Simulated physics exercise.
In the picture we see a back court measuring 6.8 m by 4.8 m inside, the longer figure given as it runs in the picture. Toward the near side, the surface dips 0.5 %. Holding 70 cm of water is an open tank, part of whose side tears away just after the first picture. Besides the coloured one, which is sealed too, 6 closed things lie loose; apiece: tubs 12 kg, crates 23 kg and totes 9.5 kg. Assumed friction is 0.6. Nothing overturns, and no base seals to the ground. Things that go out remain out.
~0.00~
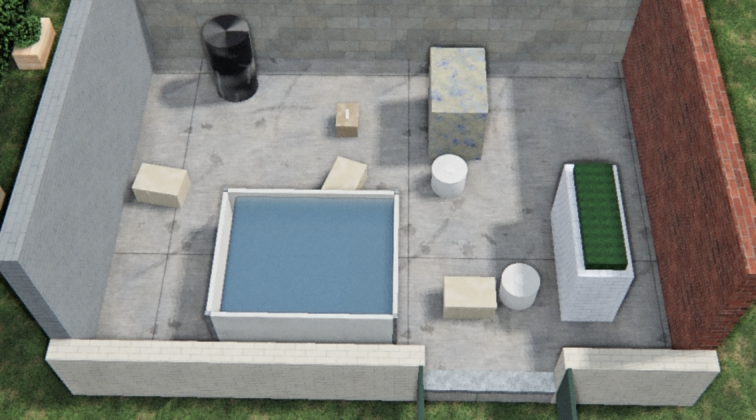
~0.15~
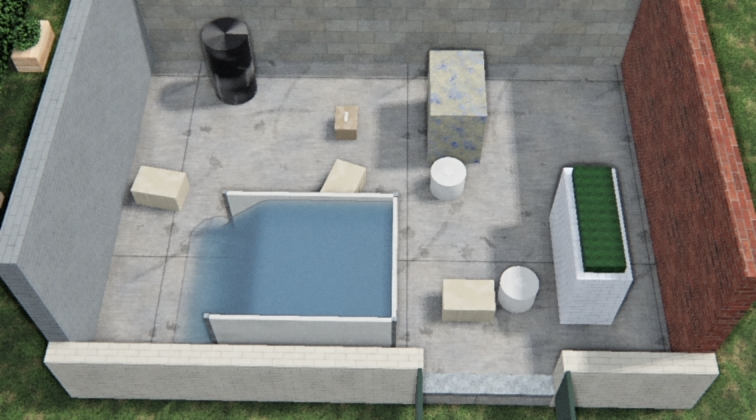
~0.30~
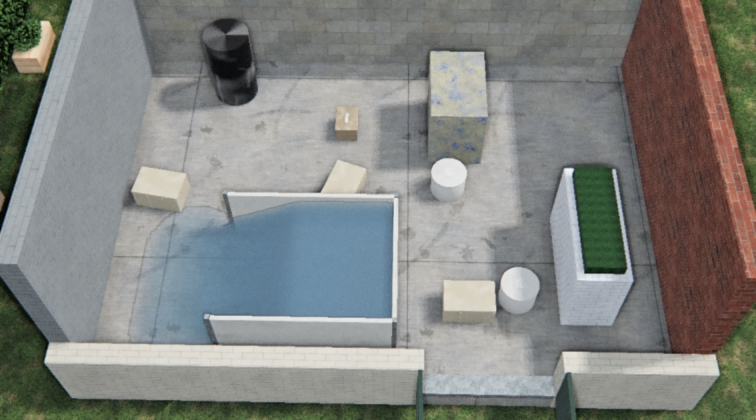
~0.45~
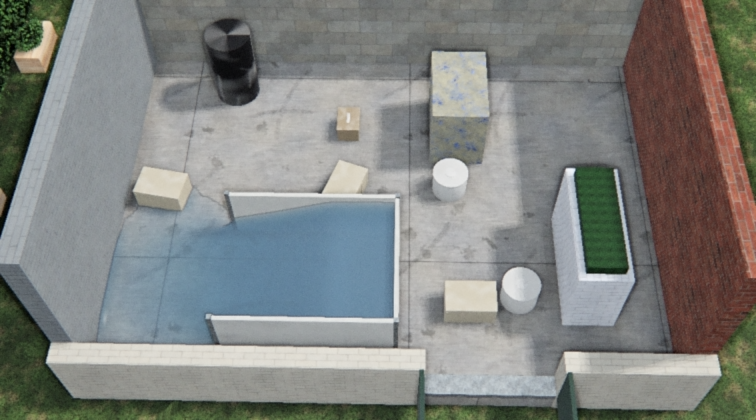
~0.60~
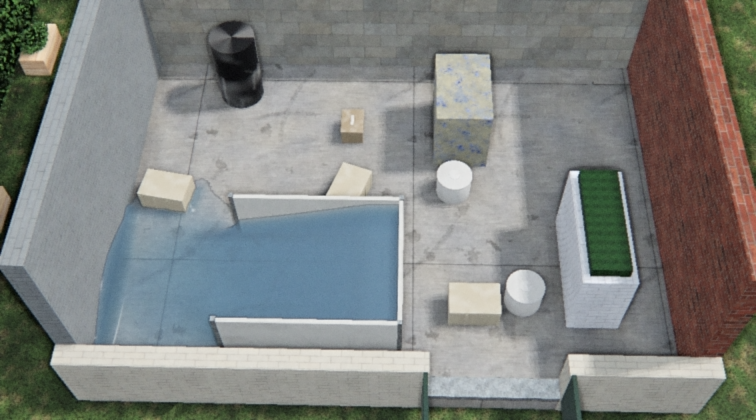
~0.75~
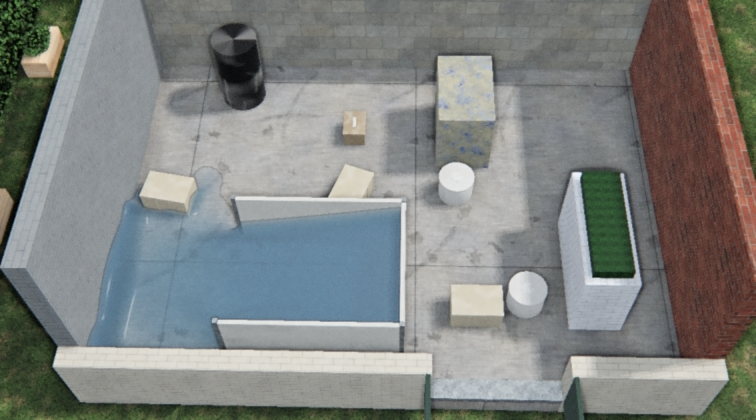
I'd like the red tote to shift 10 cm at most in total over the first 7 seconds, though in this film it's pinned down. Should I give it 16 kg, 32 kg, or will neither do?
Answer: 16 kg will do.
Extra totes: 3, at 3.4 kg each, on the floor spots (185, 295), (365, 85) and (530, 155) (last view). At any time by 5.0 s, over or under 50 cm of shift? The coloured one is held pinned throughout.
Each in turn: Further than that, further than that, not that far.
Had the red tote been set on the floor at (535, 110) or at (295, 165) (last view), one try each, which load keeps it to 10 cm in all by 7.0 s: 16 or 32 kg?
Light one suffices, then heavy one only.
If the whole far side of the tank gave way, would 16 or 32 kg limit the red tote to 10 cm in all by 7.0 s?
Result: Lighter option succeeds.
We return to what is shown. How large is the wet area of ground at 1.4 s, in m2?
That flooded area is roughly 9.0 m2.
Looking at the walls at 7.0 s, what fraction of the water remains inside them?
Somewhere near 98 percent, give or take.
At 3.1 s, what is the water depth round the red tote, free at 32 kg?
About 0 cm.
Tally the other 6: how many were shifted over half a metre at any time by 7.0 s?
2.
After 1.4 s the red tote would be 0 cm from its start with 16 kg and 0 cm from its start with 32 kg; 0 cm of water round it then.
After 3.1 s the red tote would be 0 cm from its start with 16 kg and 0 cm from its start with 32 kg; 0 cm of water round it then.
After 4.9 s the red tote would be 0 cm from its start with 16 kg and 0 cm from its start with 32 kg; 0 cm of water round it then.
After 7.0 s the red tote would be 0 cm from its start with 16 kg and 0 cm from its start with 32 kg; 5 cm of water round it then.
